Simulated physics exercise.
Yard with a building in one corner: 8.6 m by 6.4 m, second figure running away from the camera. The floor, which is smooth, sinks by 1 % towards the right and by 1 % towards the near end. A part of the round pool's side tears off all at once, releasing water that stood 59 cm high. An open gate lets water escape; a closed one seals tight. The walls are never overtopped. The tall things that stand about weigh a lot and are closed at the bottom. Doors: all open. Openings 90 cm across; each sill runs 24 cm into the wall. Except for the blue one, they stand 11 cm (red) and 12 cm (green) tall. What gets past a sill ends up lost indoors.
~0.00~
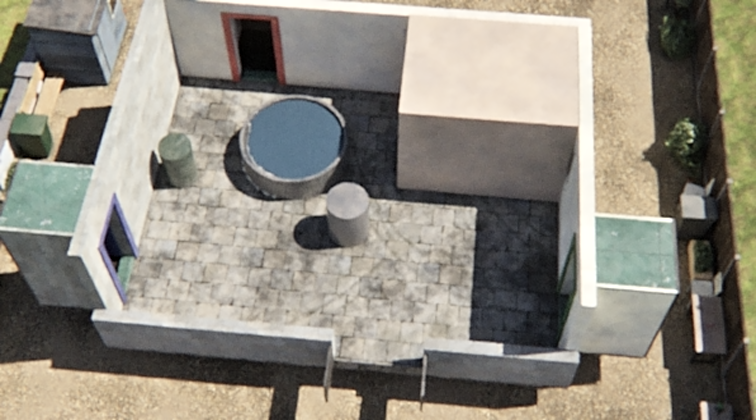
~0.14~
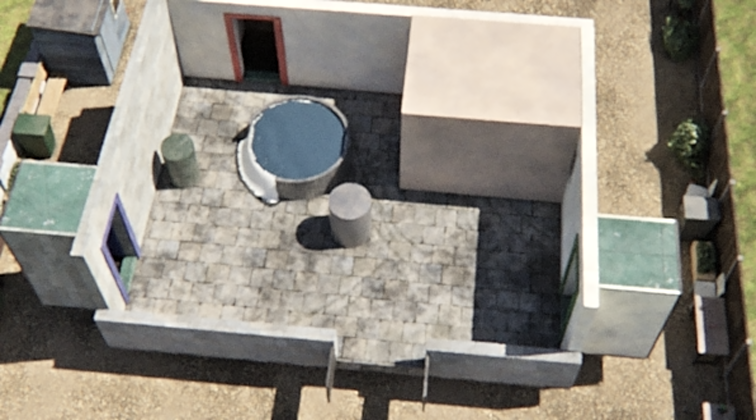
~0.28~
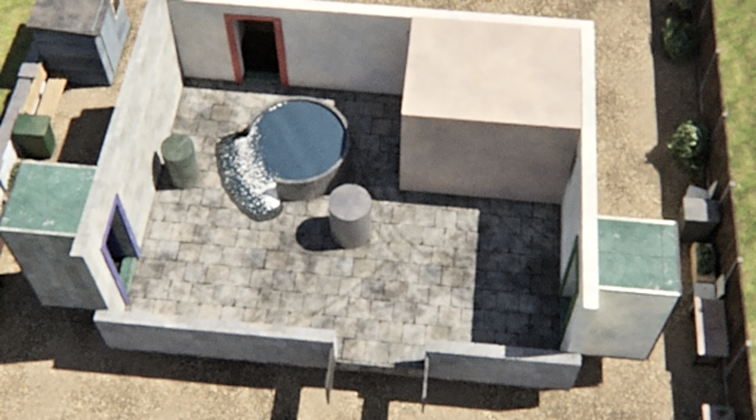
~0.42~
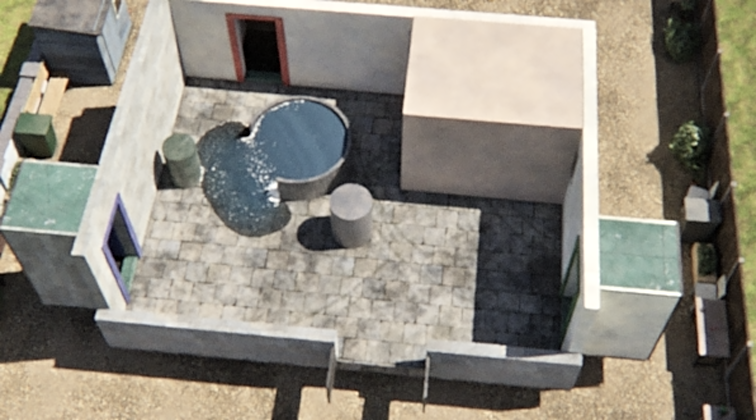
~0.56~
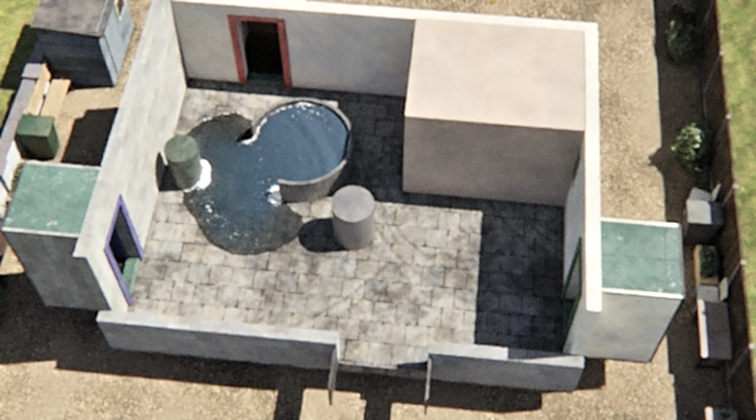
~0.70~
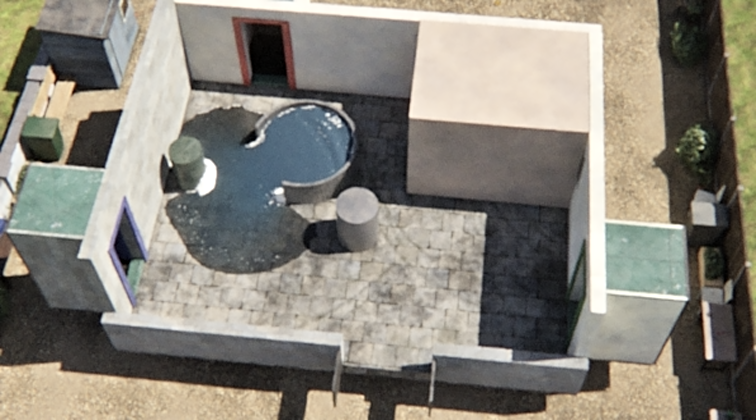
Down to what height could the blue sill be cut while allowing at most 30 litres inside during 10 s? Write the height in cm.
It could go down to about 13.5 cm.
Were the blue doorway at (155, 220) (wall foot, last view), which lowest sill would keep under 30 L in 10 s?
Roughly 14.0 cm.
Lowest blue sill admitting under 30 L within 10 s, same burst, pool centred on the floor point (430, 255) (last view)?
With that change, some 19 centimetres.
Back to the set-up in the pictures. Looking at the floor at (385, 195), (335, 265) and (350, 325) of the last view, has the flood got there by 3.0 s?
Point by point: Bone dry, then bone dry, then bone dry.
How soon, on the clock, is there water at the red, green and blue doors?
Arrival times: Red 2.4 seconds, green 6.0 seconds, blue 1.1 seconds.
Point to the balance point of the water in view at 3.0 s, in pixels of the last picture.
Look at about (230, 211) in the last view.
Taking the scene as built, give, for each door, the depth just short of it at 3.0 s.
Red 6, green 0, blue 16 cm.
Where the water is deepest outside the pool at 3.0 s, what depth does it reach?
Roughly 34 cm.
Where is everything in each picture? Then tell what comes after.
The first frame shows still water, 59 cm deep, in the round pool at (294, 139); the blue door at (119, 253) is dry.
In the second frame, water pours out at (251, 167) and has run 0.3 m, to (267, 203); about 7 cm deep outside, 59 cm at the back.
In the third frame, the gap is at (251, 169), the front 0.7 m out at (221, 143); the back of the round pool holds 59 cm.
In the fourth frame, water pours out at (253, 170) and has run 1.2 m, to a hidden place; about 6 cm deep outside, 59 cm at the back.
In the fifth frame, the front is at a hidden place, 1.6 m from the gap at (255, 172); 4.8 m2 of floor is wet, 58 cm left at the back.
In the sixth frame, the gap is at (259, 173), the front 2.1 m out at (202, 260); the back of the round pool holds 52 cm; 1.3 m in a straight line remain to the blue door at (129, 256).
After 1.4 s water covers 25 % of the floor, deepest (36 cm) near (210, 177); 14 cm at the blue door, 0 litres in over its 12 cm sill.
After 3.0 s water covers 35 % of the floor, deepest (34 cm) near (127, 331); 16 cm at the blue door, 13 litres in over its 12 cm sill.
After 10.0 s water covers 95 % of the floor, deepest (12 cm) near (561, 375); 5 cm at the blue door, 42 litres in over its 12 cm sill.
At the blue door as built, the water arrived by 1.2 s and peaked near 18 cm at 3.2 s.
With a sill of 11.5 cm, 48 litres would have come in within the 10 s; with 16 cm, 13 litres. So under 30 litres takes about 13.5 cm.
